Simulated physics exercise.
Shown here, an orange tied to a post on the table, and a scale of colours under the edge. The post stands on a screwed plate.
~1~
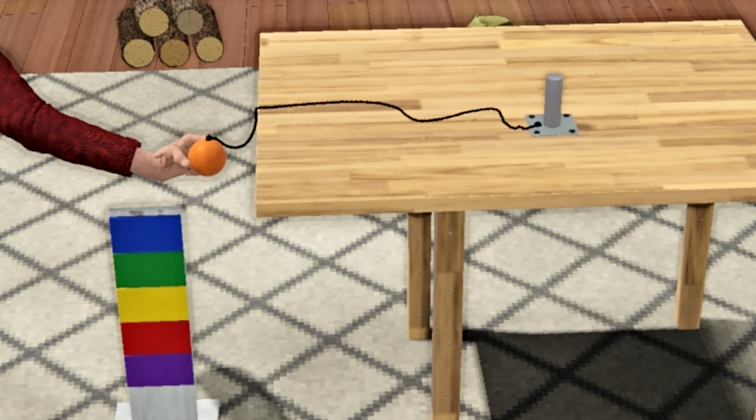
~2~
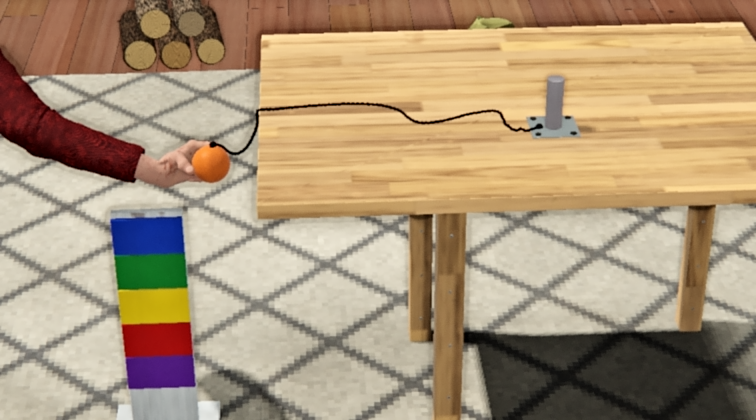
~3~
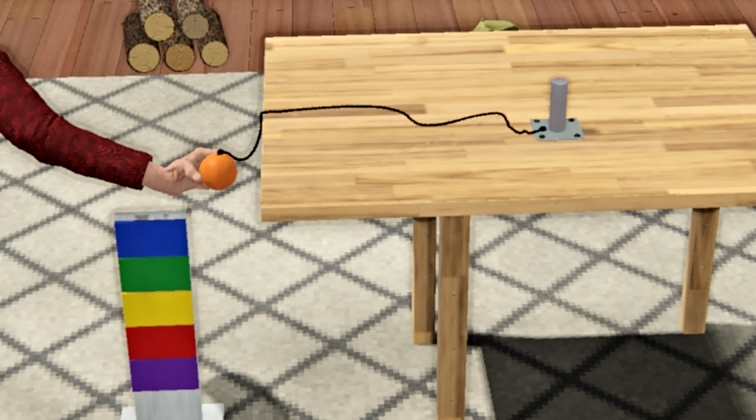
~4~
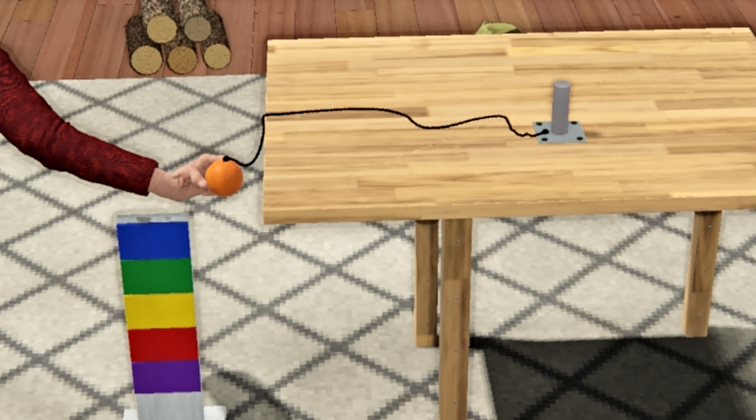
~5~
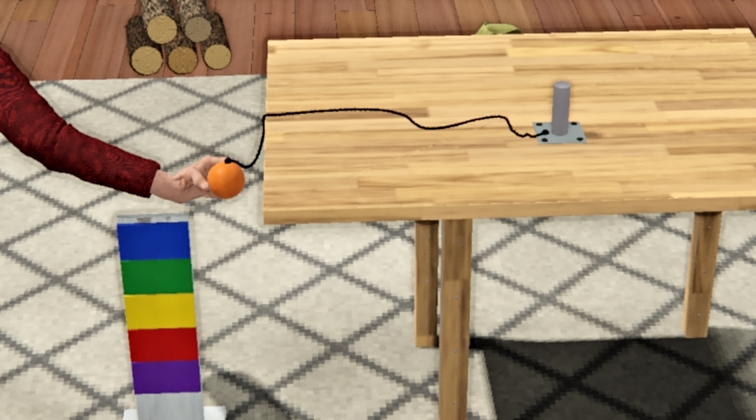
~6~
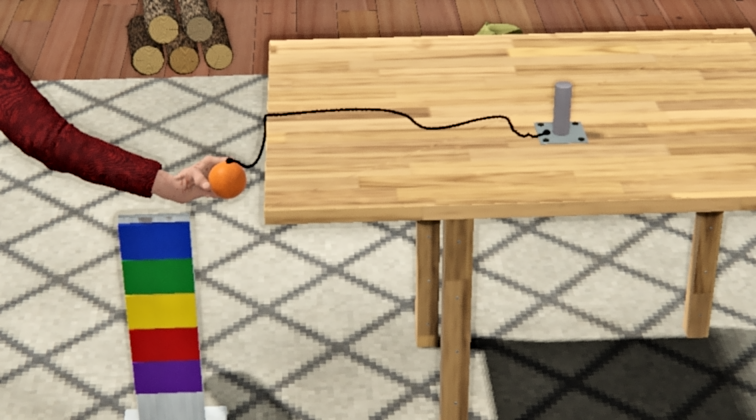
The clip opens on a hand holding an orange ball-like object, joined by a dark cord to a post on a wooden table, with a striped colour scale below. The hand lowers slightly and eases right toward the table edge, then stays almost still, still gripping the orange object.
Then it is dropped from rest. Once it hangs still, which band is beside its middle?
The green one.
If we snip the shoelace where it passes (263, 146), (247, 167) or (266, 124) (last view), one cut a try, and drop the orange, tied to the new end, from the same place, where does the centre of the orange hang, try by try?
The places are (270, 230), (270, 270) and (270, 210).
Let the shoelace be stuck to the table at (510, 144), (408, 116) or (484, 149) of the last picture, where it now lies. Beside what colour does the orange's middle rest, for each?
One after the other, green; blue; green.
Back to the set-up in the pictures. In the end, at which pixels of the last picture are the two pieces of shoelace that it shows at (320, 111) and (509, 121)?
The first at (266, 141), the second at (475, 131).
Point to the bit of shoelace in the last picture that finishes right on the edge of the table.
It lies at about (333, 111).
Soon after, orange near (237, 276); level with green.
Then, orange near (300, 266); level with green.
Further on, orange near (260, 278); level with green.
At rest, orange near (269, 278); level with green. The shoelace holds its middle at green.
